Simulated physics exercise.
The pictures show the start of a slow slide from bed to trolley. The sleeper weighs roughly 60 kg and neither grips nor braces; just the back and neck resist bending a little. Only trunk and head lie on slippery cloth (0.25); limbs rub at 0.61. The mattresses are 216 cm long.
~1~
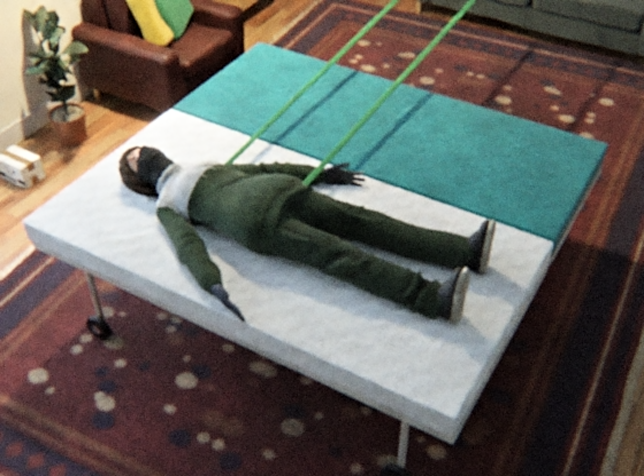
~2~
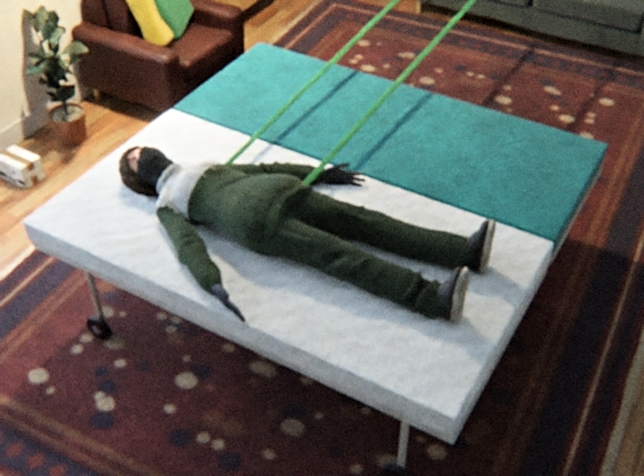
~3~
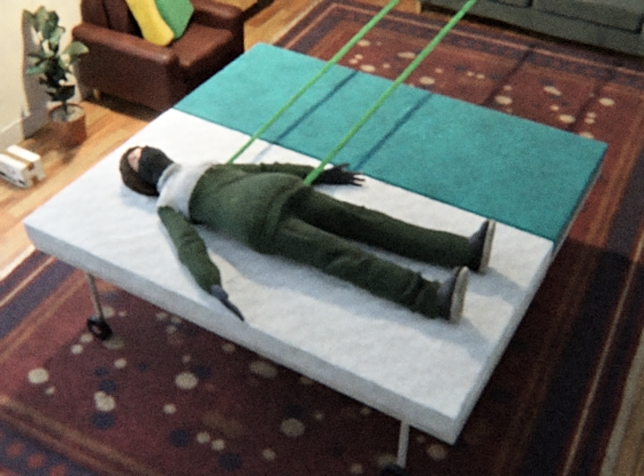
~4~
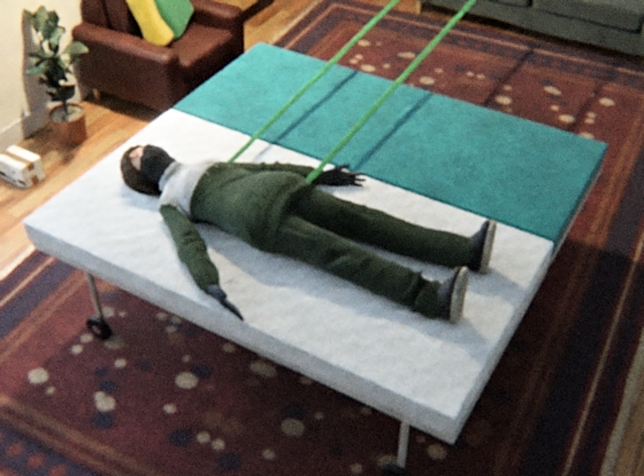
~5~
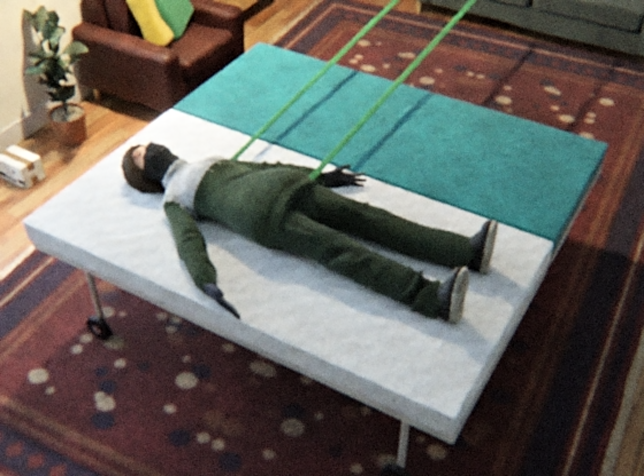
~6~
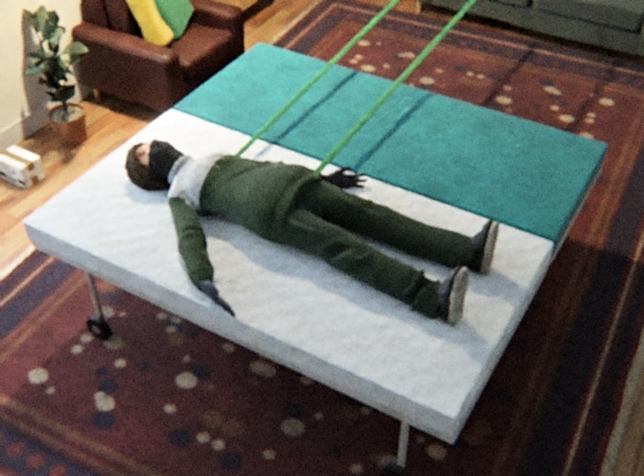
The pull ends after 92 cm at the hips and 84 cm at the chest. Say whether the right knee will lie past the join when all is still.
The right knee halts before the join.
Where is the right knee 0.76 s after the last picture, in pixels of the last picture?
Around (370, 227).
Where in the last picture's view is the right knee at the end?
Around (385, 181).
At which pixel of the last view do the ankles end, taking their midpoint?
Near (452, 220).
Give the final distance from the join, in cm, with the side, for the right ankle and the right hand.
Right ankle 40 short, right hand 56 short.
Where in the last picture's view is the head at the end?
Near (240, 98).
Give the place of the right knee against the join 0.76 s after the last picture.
About 42 cm short of it.
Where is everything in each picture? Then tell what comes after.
In the first picture, right knee (347, 263), left ankle (468, 254); pull at the hips 0 cm.
In the second picture, right knee (347, 263), left ankle (468, 254); pull at the hips 0 cm.
In the third picture, right knee (347, 263), left ankle (468, 254); pull at the hips 1 cm.
In the fourth picture, right knee (348, 262), left ankle (468, 254); pull at the hips 3 cm.
In the fifth picture, right knee (350, 260), left ankle (469, 254); pull at the hips 5 cm.
In the sixth picture, right knee (353, 257), left ankle (470, 254); pull at the hips 10 cm.
Then, 0.26 s after the last picture the right knee is 57 cm short of the join, near (359, 250) in the last picture's view; the left ankle 34 cm short of the join.
Then, 0.76 s after the last picture the right knee is 41 cm short of the join, near (370, 227) in the last picture's view.
Then, 1.26 s after the last picture the right knee is 23 cm short of the join, near (378, 200) in the last picture's view.
In the final state, head crosses the join; left hand crosses the join; right hand stops short of the join; left ankle crosses the join; right ankle stops short of the join; right knee stops short of the join.
